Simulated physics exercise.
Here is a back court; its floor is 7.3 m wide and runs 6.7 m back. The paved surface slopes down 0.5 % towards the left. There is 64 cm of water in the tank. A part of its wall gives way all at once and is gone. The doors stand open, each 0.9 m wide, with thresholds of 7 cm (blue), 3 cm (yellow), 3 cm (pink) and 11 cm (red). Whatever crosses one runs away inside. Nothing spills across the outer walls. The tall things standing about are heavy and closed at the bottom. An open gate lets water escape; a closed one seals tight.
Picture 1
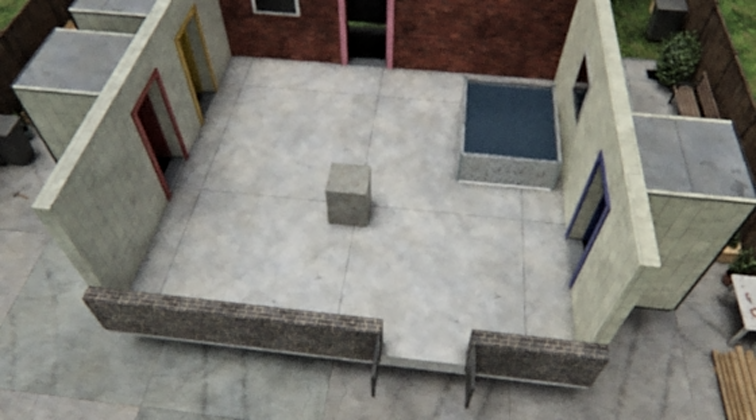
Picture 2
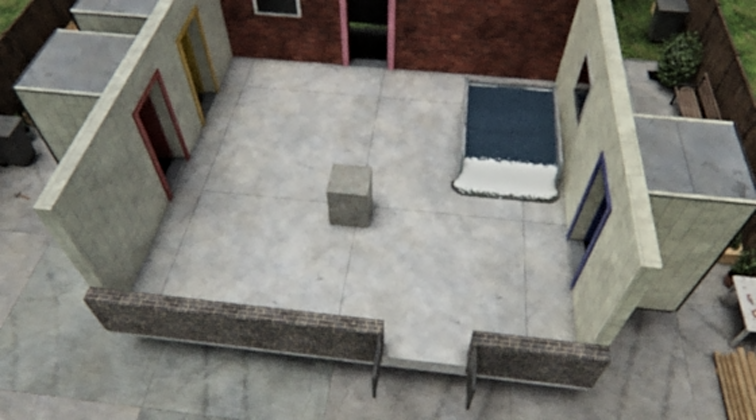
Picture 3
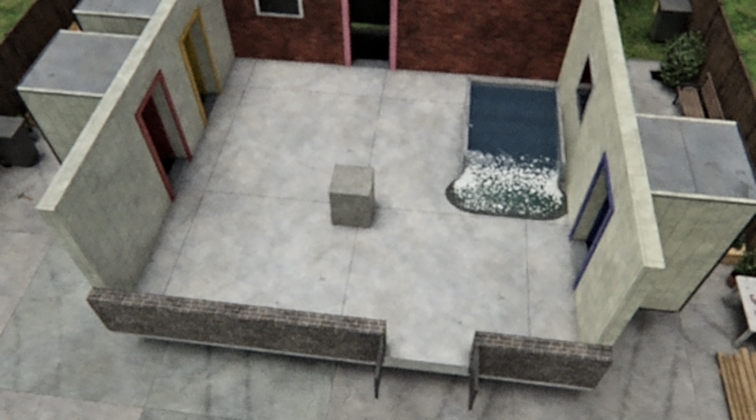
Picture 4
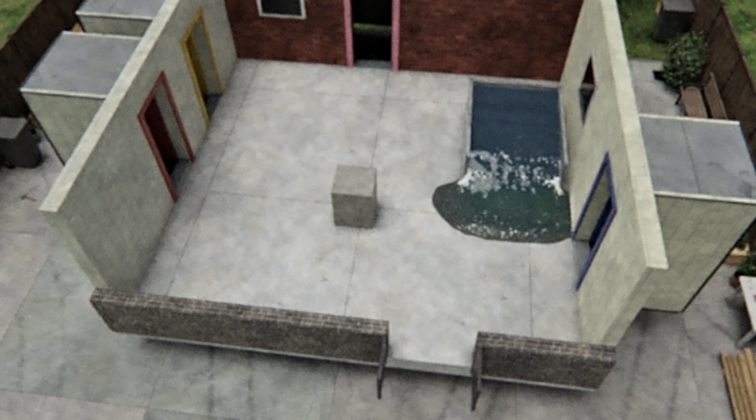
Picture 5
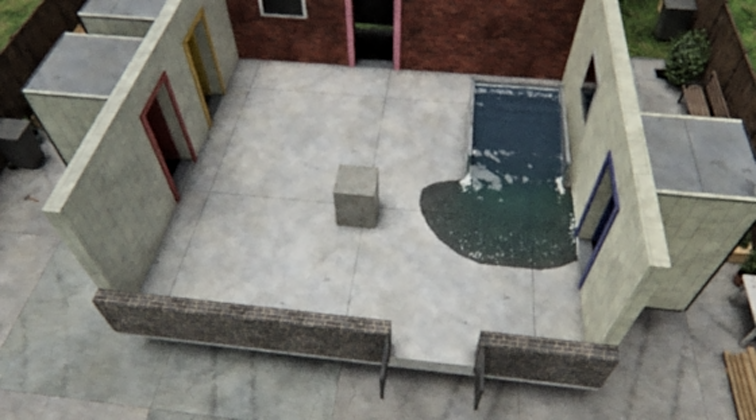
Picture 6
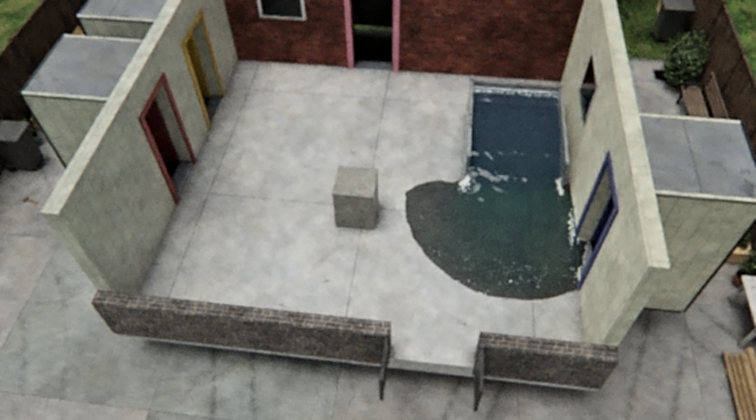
We see a walled courtyard with a block near its middle and a full water tank at right; the tank's front wall vanishes, and water pours out, spreading forward and leftward across the paving in a widening dark pool.
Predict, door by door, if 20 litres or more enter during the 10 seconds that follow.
The water let in: At the blue door it exceeds the limit; at the yellow door it stays under the limit; at the pink door it keeps below the limit; at the red door it does not reach the limit.
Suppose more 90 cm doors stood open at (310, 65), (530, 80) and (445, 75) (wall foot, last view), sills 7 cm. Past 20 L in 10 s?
In that order: Below, not over, under.
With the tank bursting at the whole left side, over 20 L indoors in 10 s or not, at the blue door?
Then: Blue under.
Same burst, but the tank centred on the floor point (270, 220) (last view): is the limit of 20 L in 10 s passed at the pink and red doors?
Against that limit: Pink below, red under.
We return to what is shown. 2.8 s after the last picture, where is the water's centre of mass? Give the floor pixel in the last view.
Around (475, 256).
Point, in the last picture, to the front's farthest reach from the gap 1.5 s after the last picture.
Near (314, 335).
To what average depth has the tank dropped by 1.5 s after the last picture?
Roughly 21 cm on average.
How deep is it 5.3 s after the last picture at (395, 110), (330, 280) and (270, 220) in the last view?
About 0, 6 and 3 cm.
Then, 0.7 s after the last picture water covers 25 % of the floor and is deepest (38 cm) near (569, 363); blue door 13 cm at the sill, 2 L in, yellow door not reached, pink door not reached, red door not reached.
Then, 1.5 s after the last picture water covers 30 % of the floor and is deepest (42 cm) near (581, 364); blue door 14 cm at the sill, 19 L in, yellow door not reached, pink door not reached, red door not reached.
Then, 2.8 s after the last picture water covers 35 % of the floor and is deepest (24 cm) near (545, 360); blue door 9 cm at the sill, 38 L in, yellow door not reached, pink door not reached, red door not reached.
Then, 5.3 s after the last picture water covers 55 % of the floor and is deepest (17 cm) near (130, 315); blue door 9 cm at the sill, 64 L in, yellow door not reached, pink door not reached, red door 9 cm at the sill, 0 L in.
Then, 9.3 s after the last picture water covers 80 % of the floor and is deepest (10 cm) near (233, 74); blue door 3 cm at the sill, 68 L in, yellow door 4 cm at the sill, 2 L in, pink door 2 cm at the sill, 0 L in, red door 6 cm at the sill, 0 L in.
